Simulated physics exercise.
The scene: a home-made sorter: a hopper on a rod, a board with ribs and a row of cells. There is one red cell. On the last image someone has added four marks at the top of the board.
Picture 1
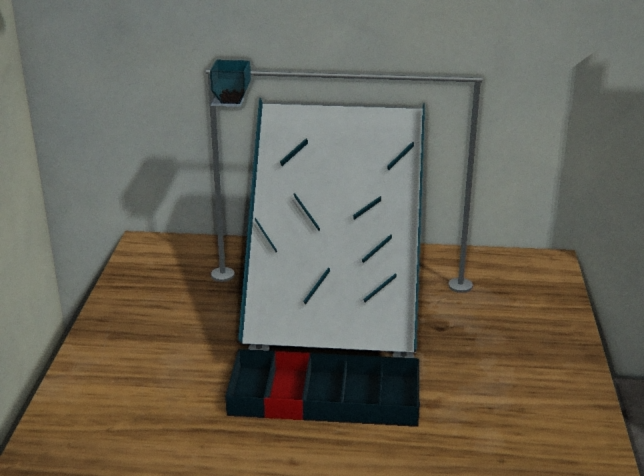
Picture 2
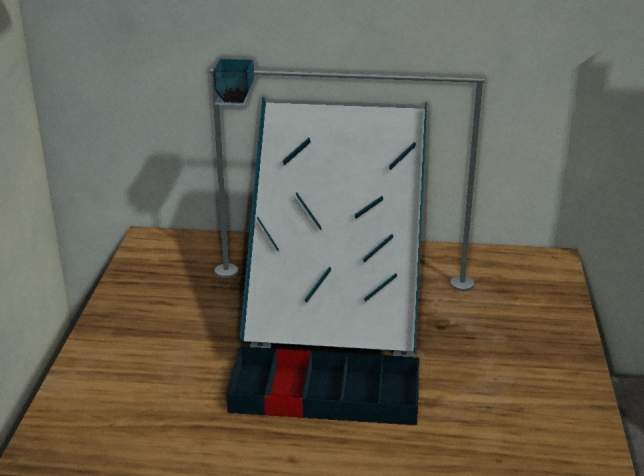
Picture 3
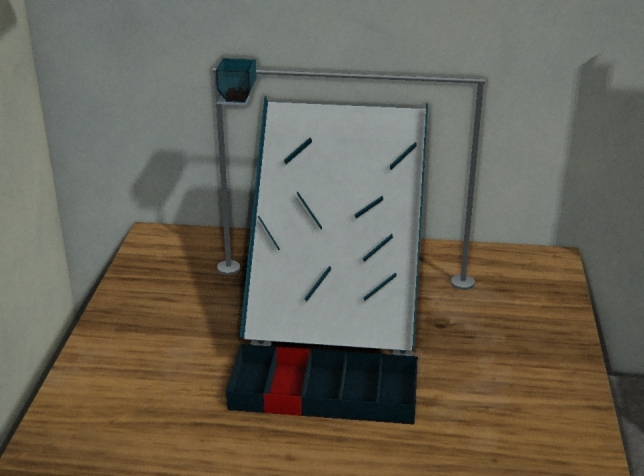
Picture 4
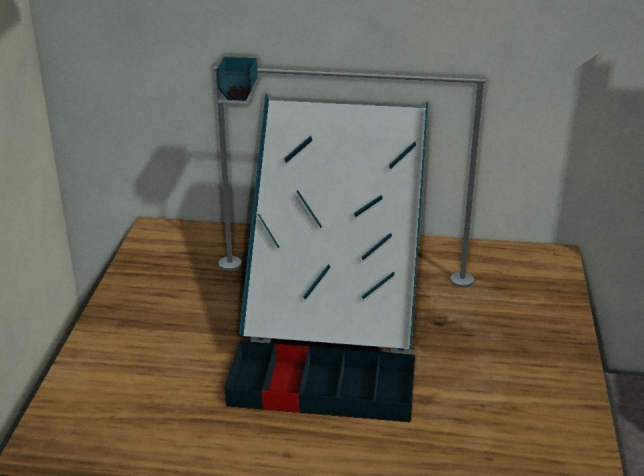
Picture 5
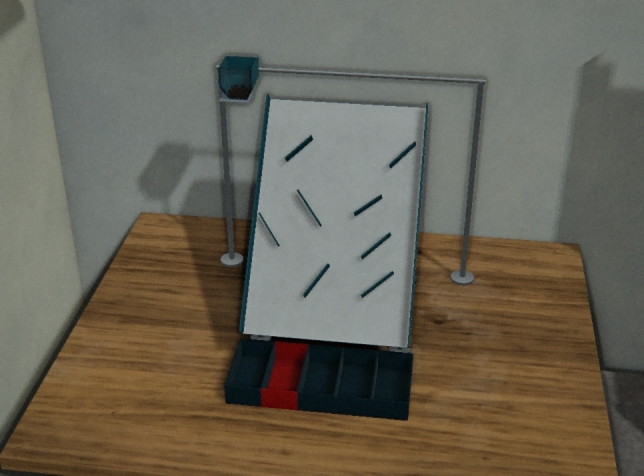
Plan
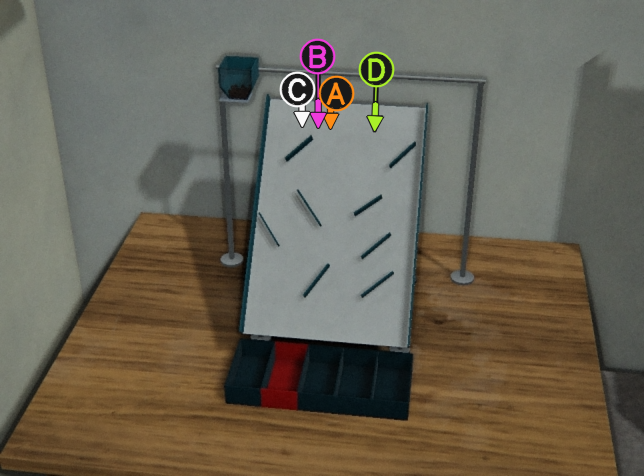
The footage shows a small hopper of dark contents on a metal rod at the upper left of a white board with slanted ribs, above five cells, the second from left red; only the viewpoint shifts slightly.
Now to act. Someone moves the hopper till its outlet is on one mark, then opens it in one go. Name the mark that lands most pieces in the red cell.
It is C.
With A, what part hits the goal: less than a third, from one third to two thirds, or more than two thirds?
It is less than a third.
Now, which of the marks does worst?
That is mark A.
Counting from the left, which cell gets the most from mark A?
The fourth.
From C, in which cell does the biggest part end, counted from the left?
The second from the left.
On the marked copy, mark A meets the board at (330, 123); mark B meets the board at (318, 122); mark C meets the board at (302, 121); mark D meets the board at (374, 125).
If A is chosen, a small share in the red cell, the bulk in other cells, a small share outside the box.
If B is chosen, a small share in the red cell, the bulk in other cells, a small share outside the box.
If C is chosen, close to half in the red cell, close to a third in other cells, a small share held on the board.
If D is chosen, close to a quarter in the red cell, close to two thirds in other cells, a small share outside the box.
